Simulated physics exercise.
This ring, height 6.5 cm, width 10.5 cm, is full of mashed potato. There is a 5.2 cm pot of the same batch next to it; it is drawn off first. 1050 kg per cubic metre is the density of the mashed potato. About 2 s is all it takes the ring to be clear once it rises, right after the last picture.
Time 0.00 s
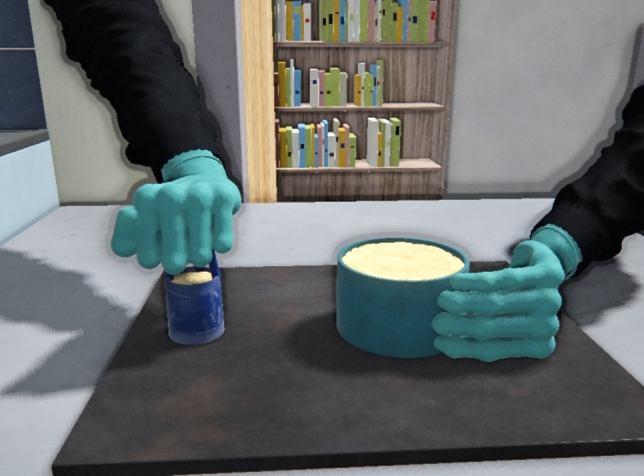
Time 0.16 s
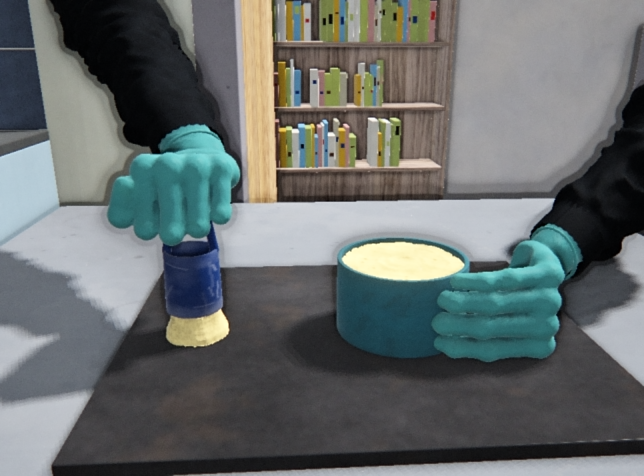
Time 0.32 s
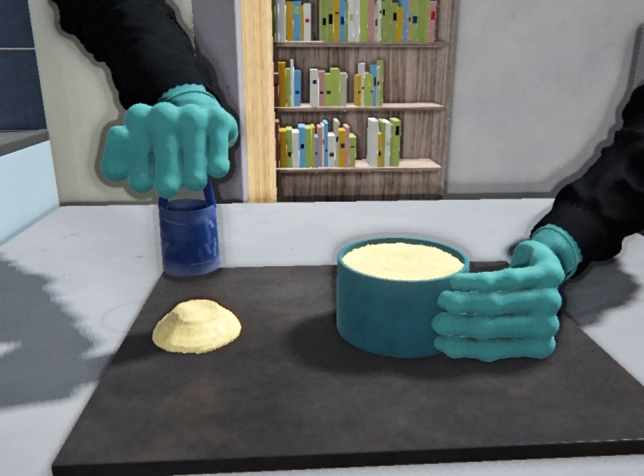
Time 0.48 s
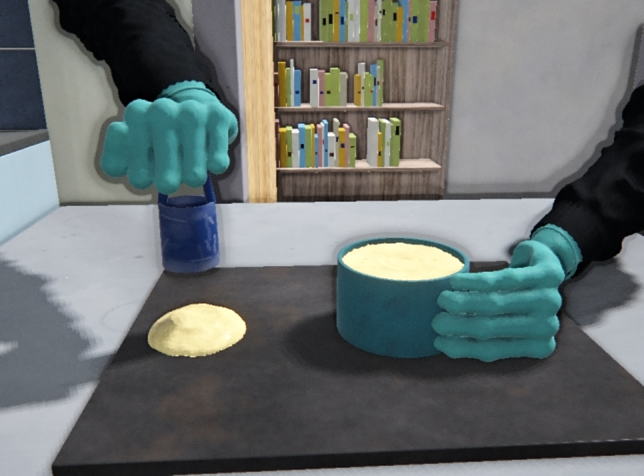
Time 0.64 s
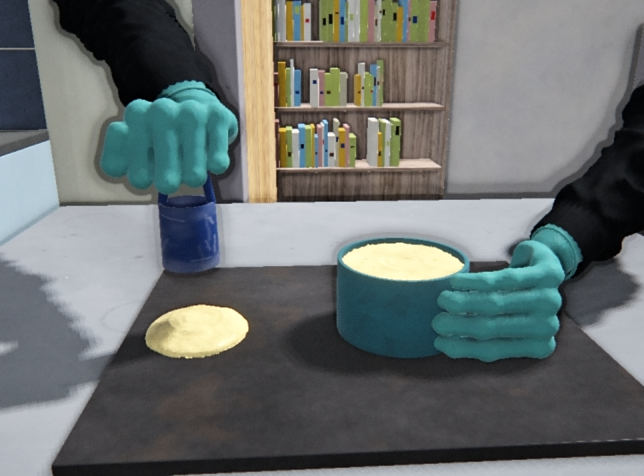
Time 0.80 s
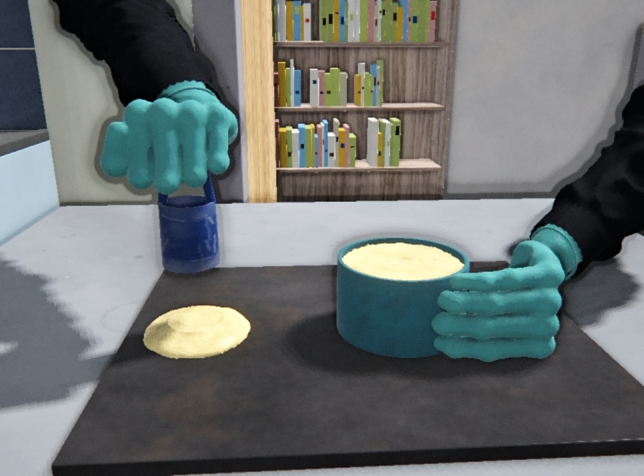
At first, one teal-gloved hand grips a small blue pot on a dark board while the other holds a teal ring filled with pale mash. The left hand lifts the pot, leaving a pale heap that sinks and spreads wider and flatter, while the ring stays still.
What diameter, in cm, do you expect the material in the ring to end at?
I would say about 23.6 cm.
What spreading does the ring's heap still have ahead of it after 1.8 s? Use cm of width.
Roughly 3.5 cm.
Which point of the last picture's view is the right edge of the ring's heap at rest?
Location: About (538, 349).
By 1.3 s, the ring is up 1.5 cm; the mashed potato has come down 0.6 cm to 5.9 cm and is 14 cm wide.
By 1.8 s, the ring is up 4.1 cm; the mashed potato has come down 3.8 cm to 2.7 cm and is 20 cm wide.
By 2.3 s, the ring is up 6.6 cm; the mashed potato has come down 4.1 cm to 2.4 cm and is 22 cm wide.
By 2.9 s, the ring is clear; the mashed potato has come down 4.2 cm to 2.3 cm and is 23 cm wide.
By 4.5 s, at rest, the ring is clear; the mashed potato has come down 4.3 cm to 2.2 cm and is 24 cm wide.
